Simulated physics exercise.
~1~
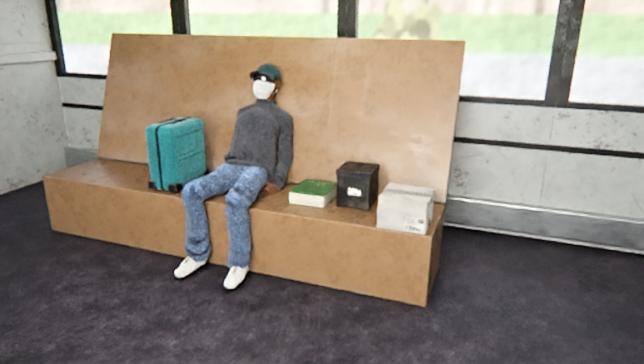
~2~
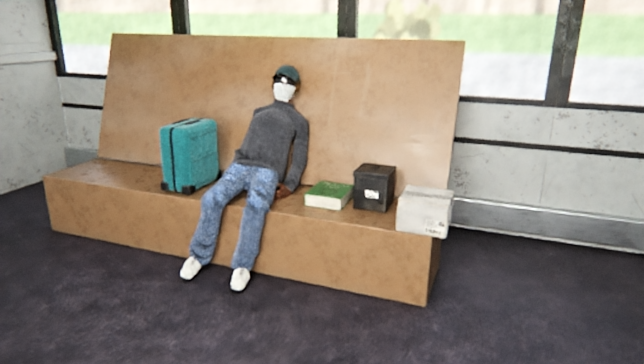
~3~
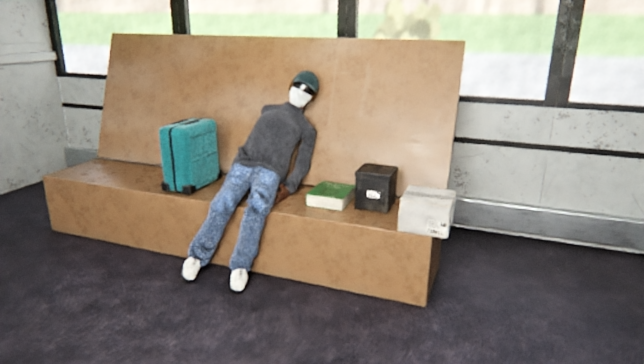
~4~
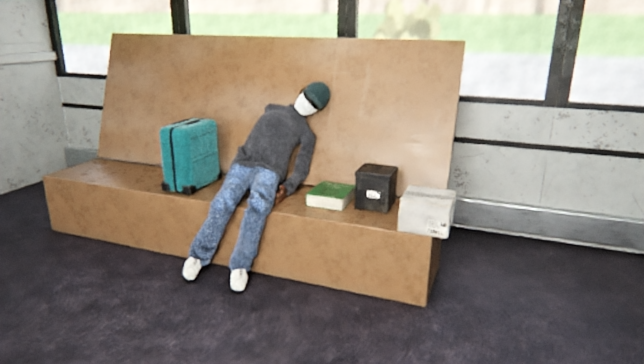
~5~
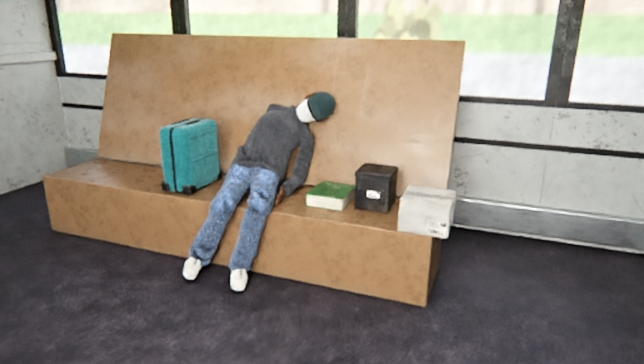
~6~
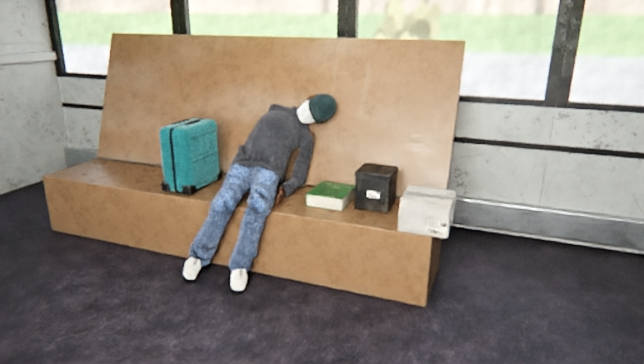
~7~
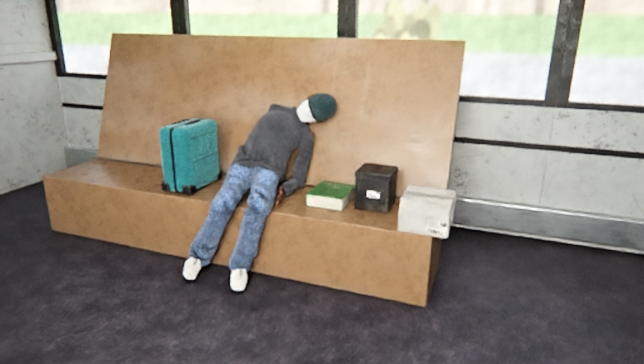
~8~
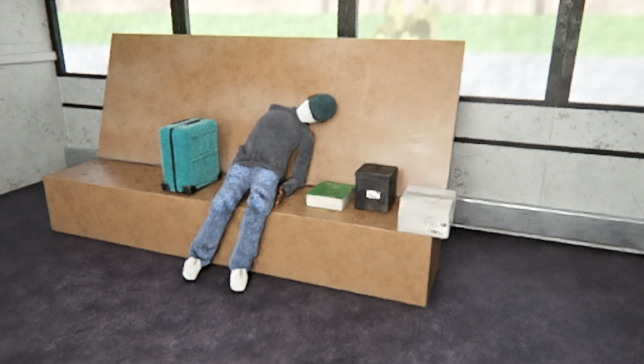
On a tan bench by windows, a seated figure and luggage shift right, the figure slumping sideways until everything rests still aboard.
